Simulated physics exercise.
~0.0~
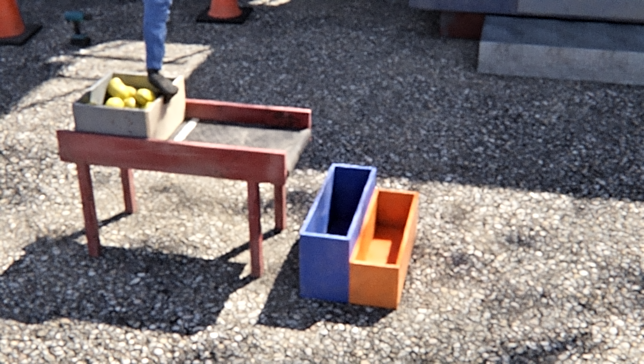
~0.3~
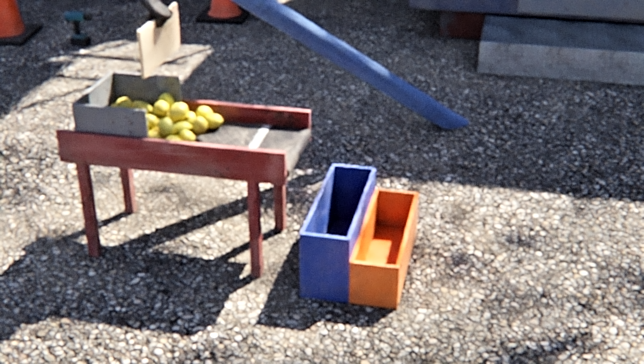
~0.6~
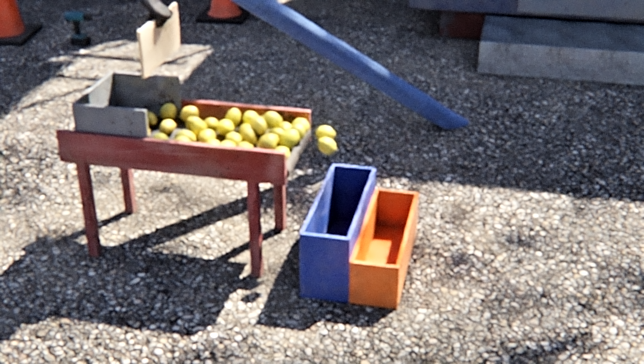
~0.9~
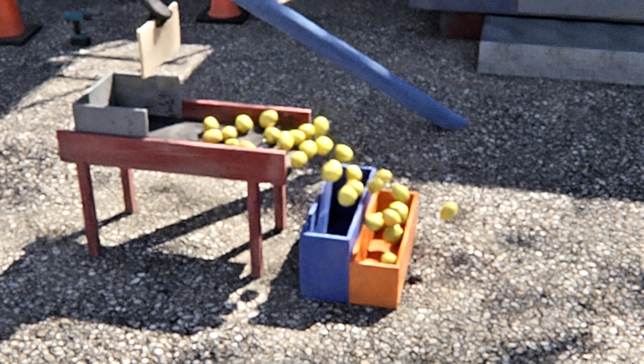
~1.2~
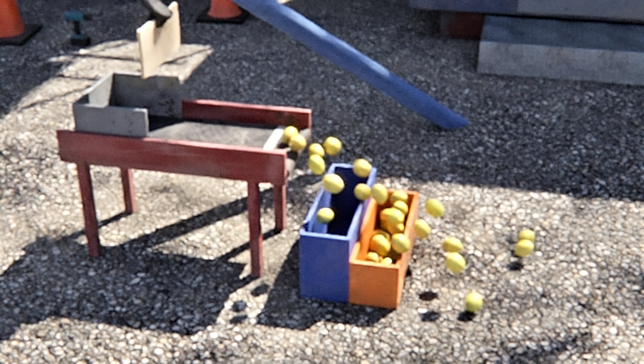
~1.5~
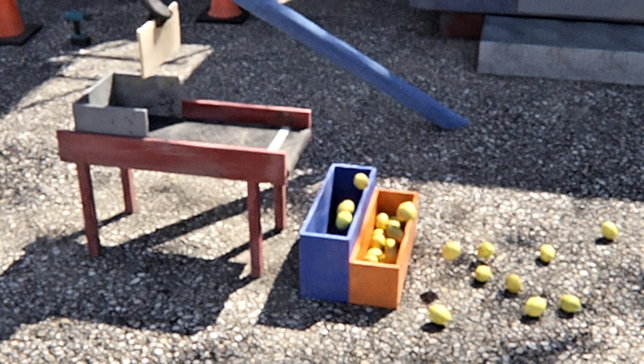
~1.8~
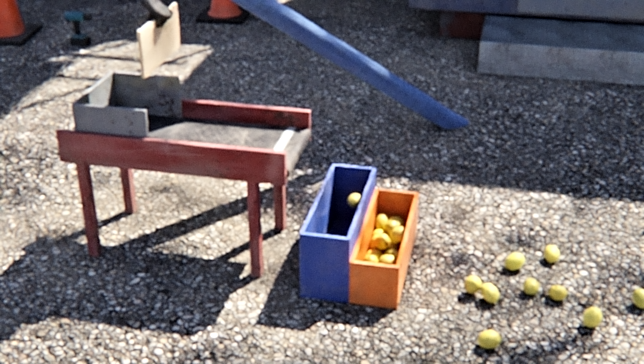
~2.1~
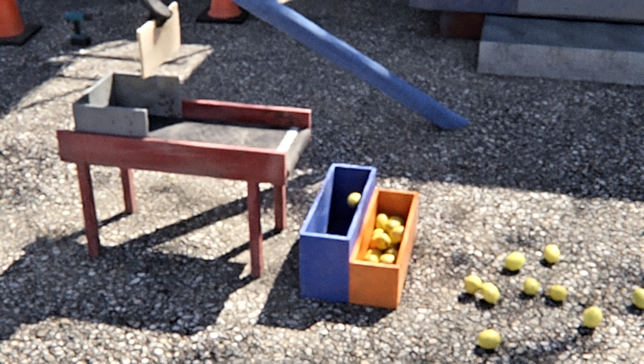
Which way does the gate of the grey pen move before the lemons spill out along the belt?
The gate moves up, and it stays raised above the pen while the lemons ride away.
Lemons ride off a belt and fall into a blue tub, an orange tote and beyond.
